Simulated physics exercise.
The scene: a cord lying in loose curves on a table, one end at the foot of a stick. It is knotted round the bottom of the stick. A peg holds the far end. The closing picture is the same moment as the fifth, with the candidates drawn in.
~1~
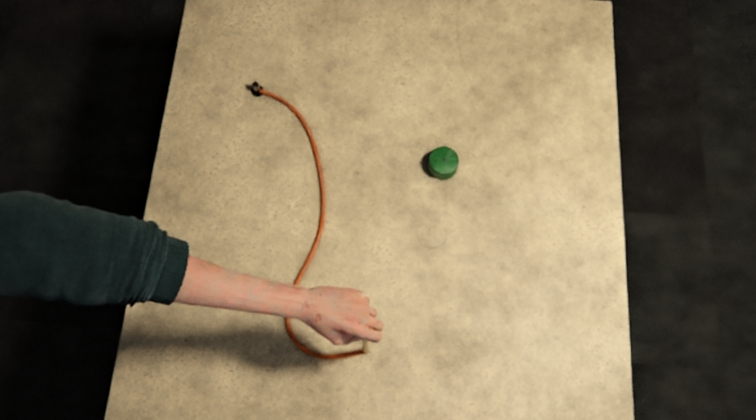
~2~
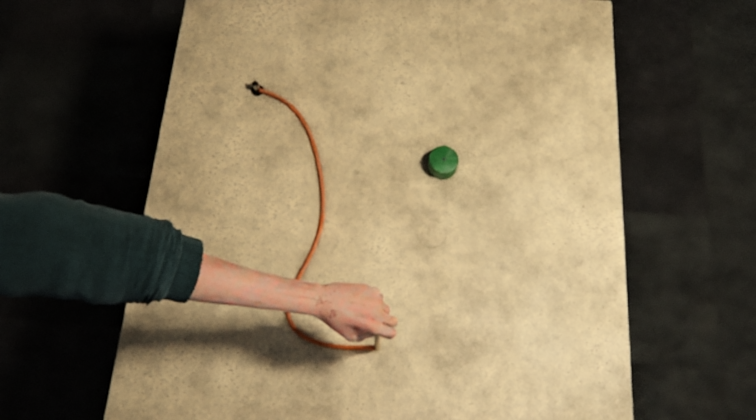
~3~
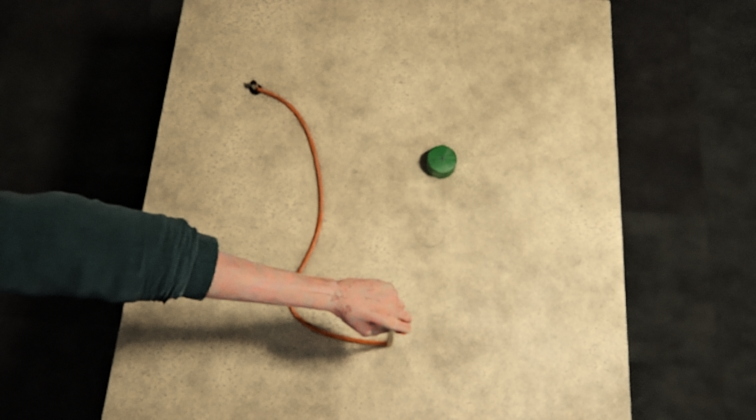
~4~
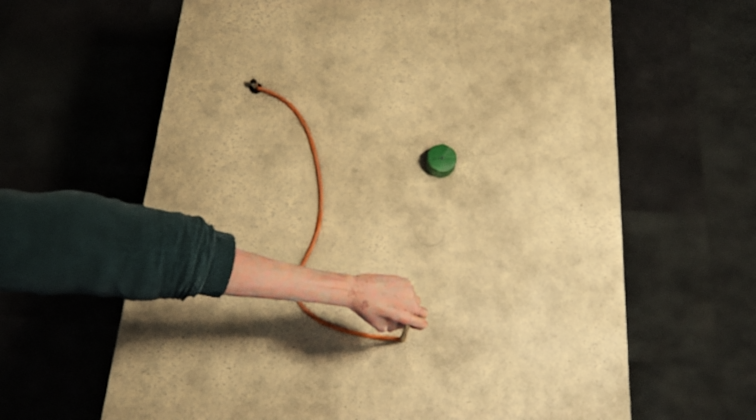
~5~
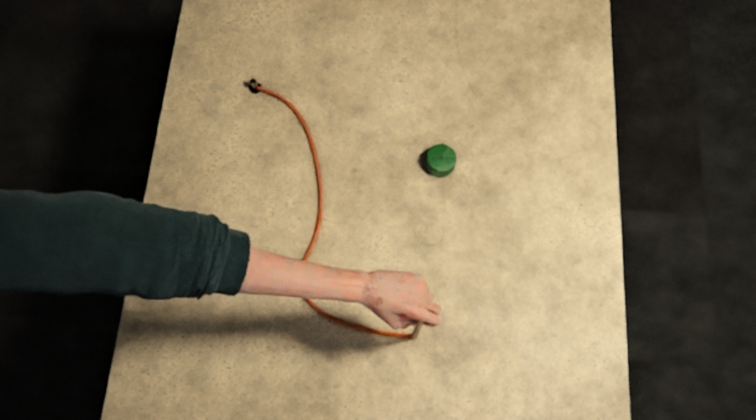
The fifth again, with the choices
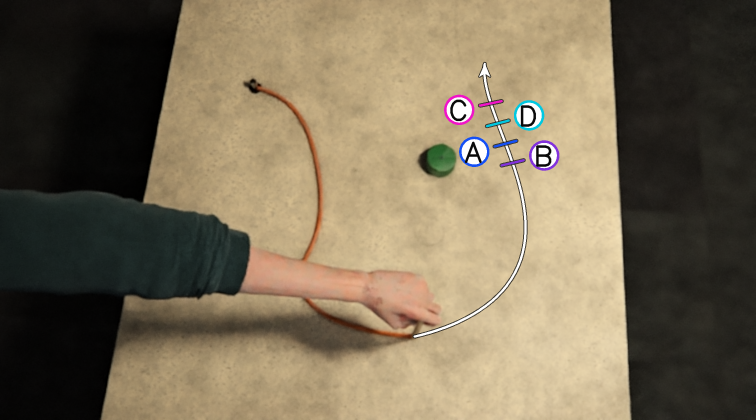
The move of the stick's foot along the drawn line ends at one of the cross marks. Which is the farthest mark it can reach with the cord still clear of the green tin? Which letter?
The farthest safe stop is D.
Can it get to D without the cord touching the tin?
Yes.
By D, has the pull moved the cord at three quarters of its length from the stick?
No.
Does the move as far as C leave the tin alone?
For that mark, no.
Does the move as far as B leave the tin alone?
For that mark, yes.
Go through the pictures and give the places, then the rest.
Peg (257, 88); green tin (443, 163), in the first frame.
Peg (256, 87); green tin (443, 163), in the second frame.
Peg (255, 86); green tin (441, 162), in the third frame.
Peg (255, 85); green tin (441, 161), in the fourth frame.
Peg (254, 85); green tin (441, 161), in the fifth frame.
On the marked copy, A at (506, 144); B at (513, 163); C at (491, 103); D at (498, 123); the route from (415, 337) via (525, 217) to (485, 64).
Following D. Soon after the start, foot of the stick (504, 288), middle of the cord (332, 223).
Later, foot of the stick (522, 198), middle of the cord (349, 215).
In the end, foot of the stick (498, 124), middle of the cord (356, 208); nothing has been touched.
As for the rest, A is safe but short; B is safe but short; C brings the cord against the tin.
